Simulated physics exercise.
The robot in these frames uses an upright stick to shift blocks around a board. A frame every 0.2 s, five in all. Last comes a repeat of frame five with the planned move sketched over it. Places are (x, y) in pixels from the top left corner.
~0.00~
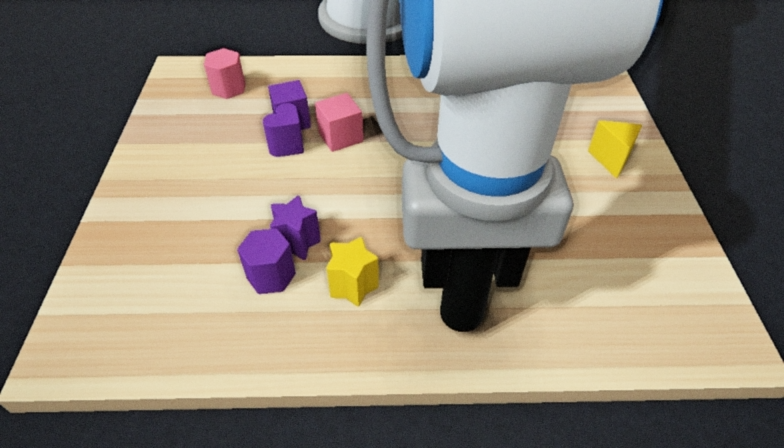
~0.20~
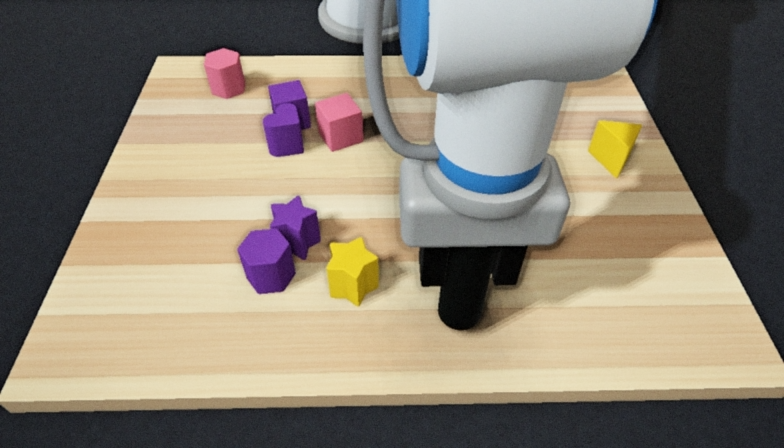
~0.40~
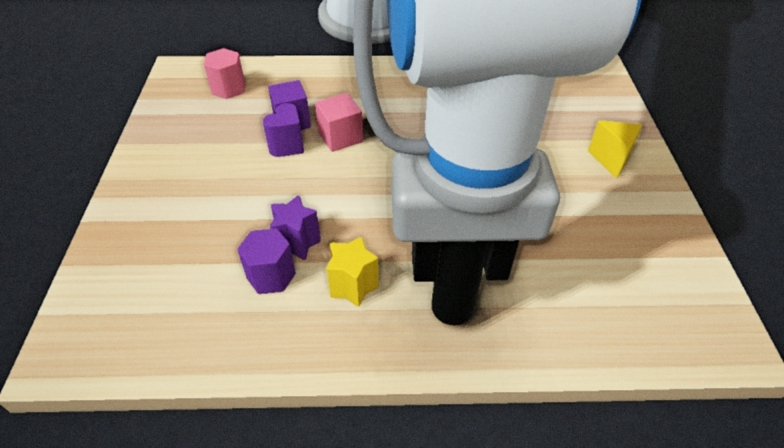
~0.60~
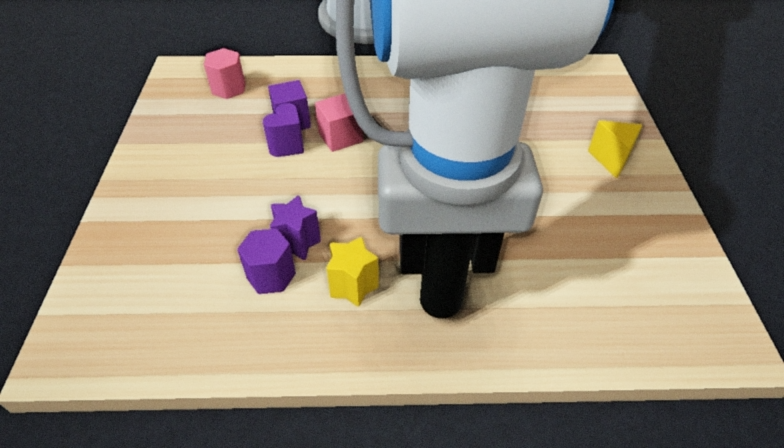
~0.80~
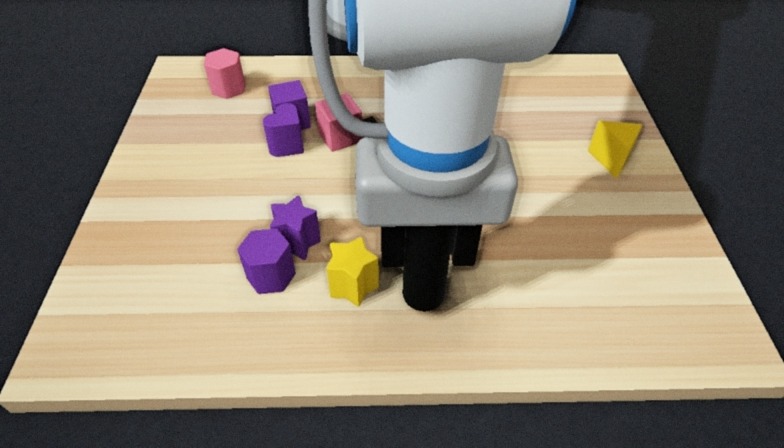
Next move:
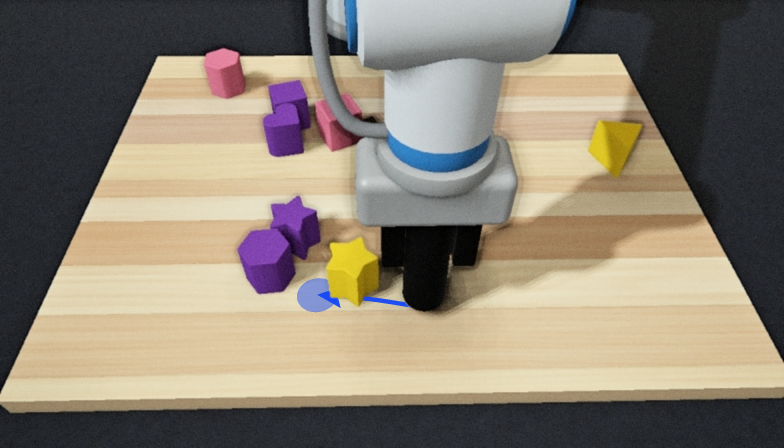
The robot arm held its black stick upright over the wooden board and slid it a short way left toward the yellow star block, while the purple, pink and yellow blocks all stayed still.
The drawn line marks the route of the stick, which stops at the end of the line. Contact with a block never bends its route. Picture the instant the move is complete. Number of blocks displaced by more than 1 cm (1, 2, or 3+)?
In total, two blocks get moved by over 1 cm.
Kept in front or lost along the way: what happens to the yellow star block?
I expect it to be in front.
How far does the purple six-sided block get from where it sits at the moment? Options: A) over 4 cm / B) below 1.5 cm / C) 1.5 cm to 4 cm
Correct choice: C.
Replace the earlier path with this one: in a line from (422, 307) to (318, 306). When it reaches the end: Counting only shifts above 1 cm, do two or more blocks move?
Short answer: No.
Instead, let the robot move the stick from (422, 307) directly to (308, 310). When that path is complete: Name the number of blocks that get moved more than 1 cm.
Once the path ends, one block will have shifted.
The line goes from (422, 307) via (387, 302) and (352, 297), ending at (317, 295).
On the path given first. Halfway along, stick (369, 287); yellow star block (336, 251).
At the end, stick (315, 283); purple six-sided block (244, 240); purple star block (287, 209); yellow star block (288, 242).
